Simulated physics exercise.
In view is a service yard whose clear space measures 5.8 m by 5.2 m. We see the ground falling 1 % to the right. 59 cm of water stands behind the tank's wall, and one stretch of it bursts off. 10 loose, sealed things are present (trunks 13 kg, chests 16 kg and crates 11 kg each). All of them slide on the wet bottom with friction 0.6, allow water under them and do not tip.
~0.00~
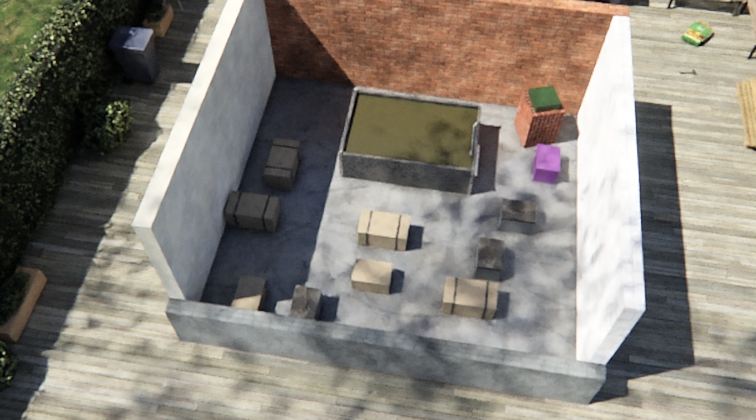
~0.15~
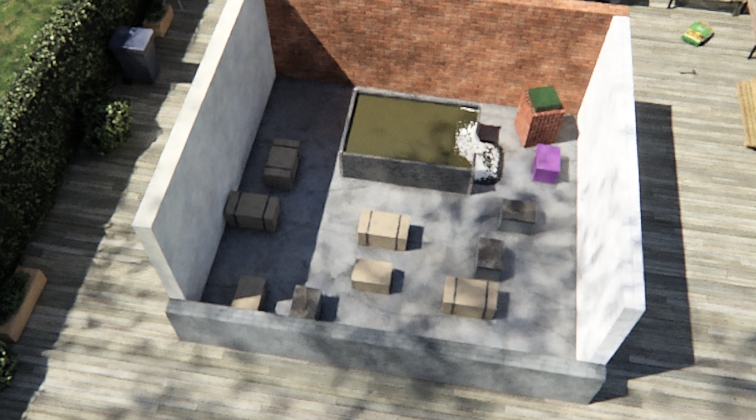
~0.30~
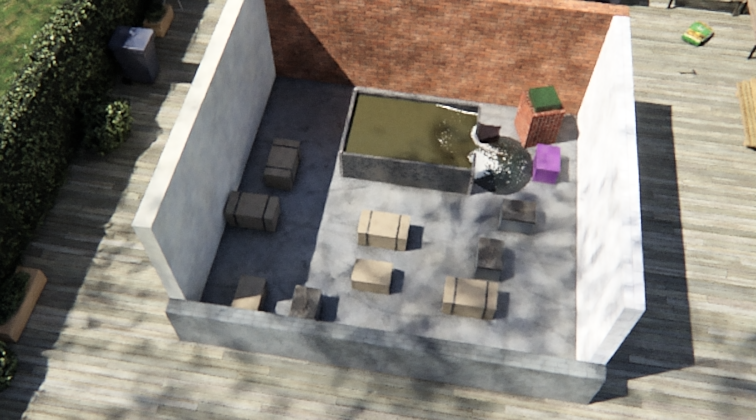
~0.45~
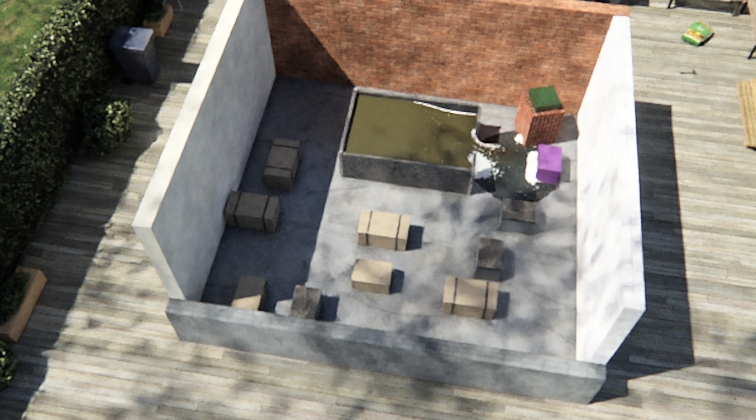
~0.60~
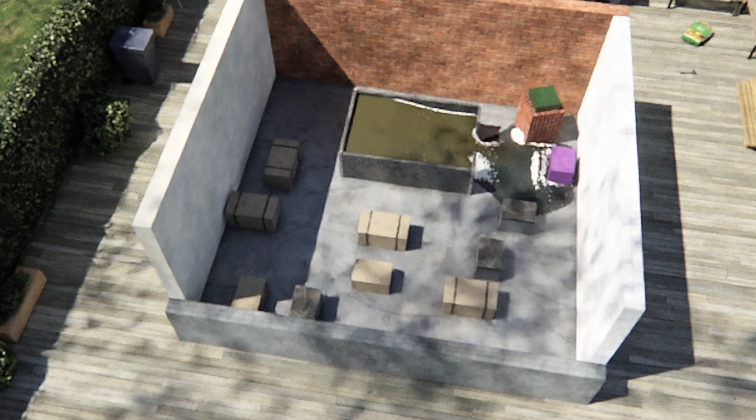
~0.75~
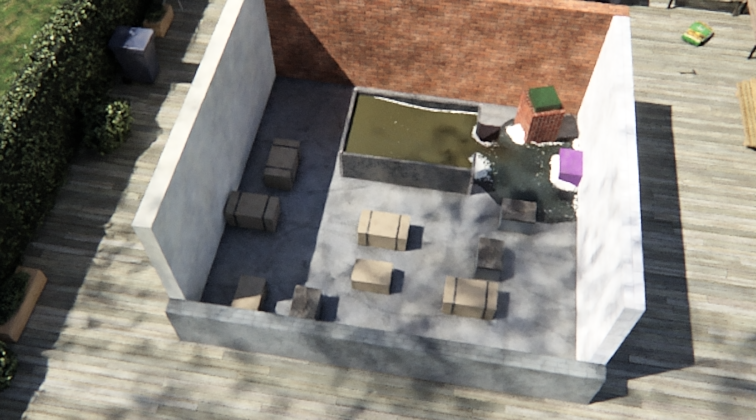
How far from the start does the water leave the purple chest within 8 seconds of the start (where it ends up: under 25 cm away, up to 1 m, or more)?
It moves a long way.
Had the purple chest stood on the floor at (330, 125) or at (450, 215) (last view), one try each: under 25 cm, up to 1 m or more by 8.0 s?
Respectively: It rests almost unmoved; it rests almost unmoved.
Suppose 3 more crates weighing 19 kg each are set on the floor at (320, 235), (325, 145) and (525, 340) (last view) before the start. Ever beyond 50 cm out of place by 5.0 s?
Order as asked - not as far, not as far, farther.
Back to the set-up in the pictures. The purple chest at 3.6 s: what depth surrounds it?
Roughly 10 cm.
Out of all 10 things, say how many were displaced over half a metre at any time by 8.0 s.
I count 3.
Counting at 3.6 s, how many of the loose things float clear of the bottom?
Tally: 1 of them.
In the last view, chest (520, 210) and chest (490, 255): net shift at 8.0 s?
Taken in order, the shifts are 30 cm and 0 cm.
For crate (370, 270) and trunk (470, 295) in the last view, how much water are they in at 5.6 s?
Depths: Near 3 cm, then near 5 cm.
After 1.6 s the purple chest is near (574, 159), 0.4 m from its start, afloat; 1 afloat.
After 3.6 s the purple chest is near (558, 237), 1.6 m from its start, afloat; 1 afloat.
After 5.6 s the purple chest is near (519, 302), 2.9 m from its start, afloat; 1 afloat.
After 8.0 s the purple chest is near (431, 264), 3.0 m from its start, aground; 4 afloat.
